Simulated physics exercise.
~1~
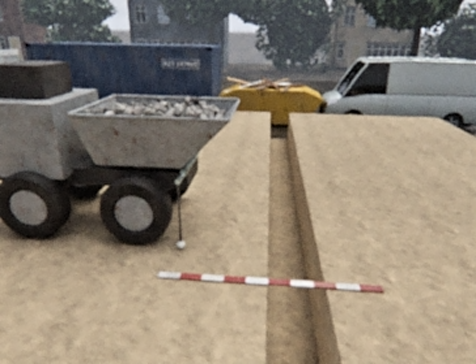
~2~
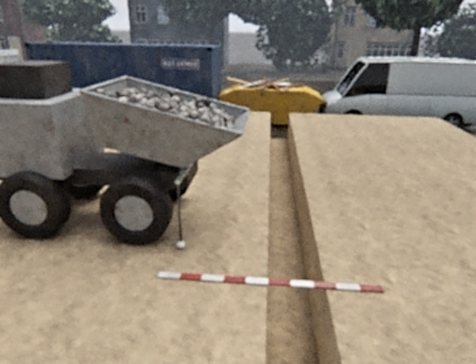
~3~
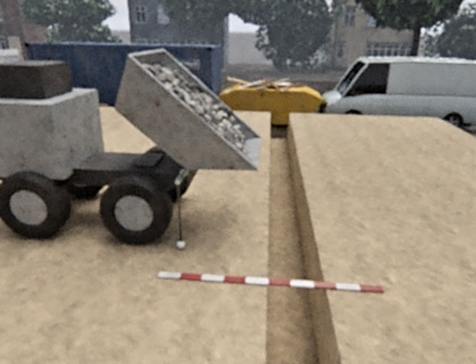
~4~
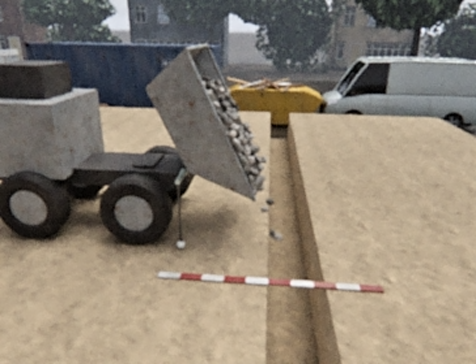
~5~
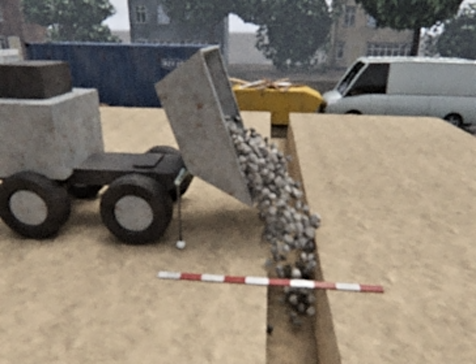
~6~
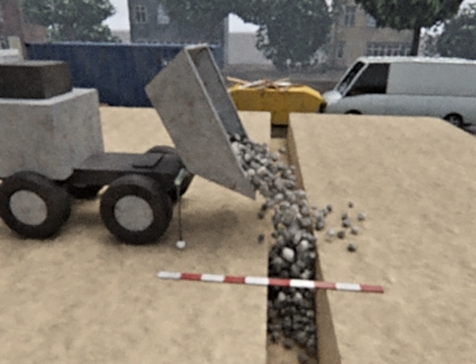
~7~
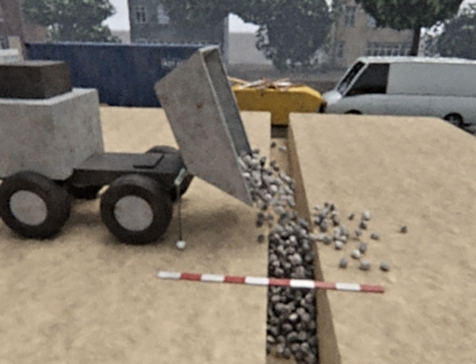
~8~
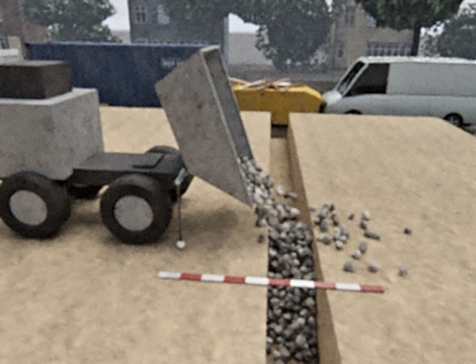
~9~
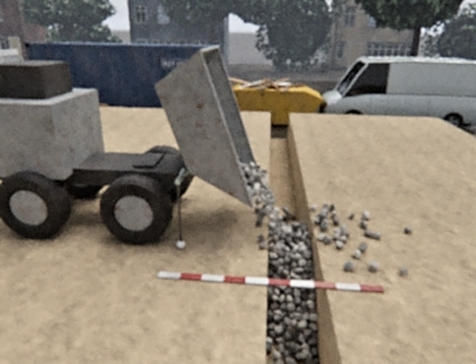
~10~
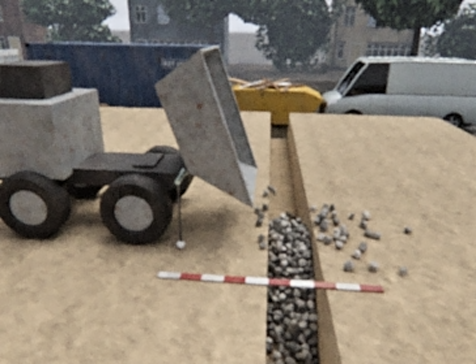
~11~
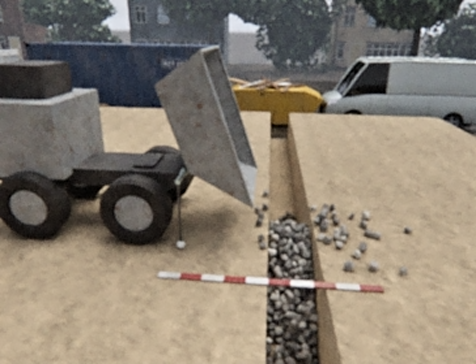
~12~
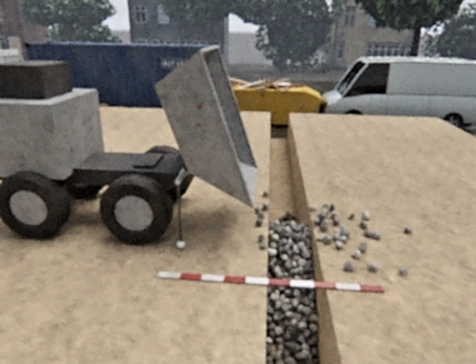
A dumper tips its gray body, jerks it, and empties stones mostly into the trench.
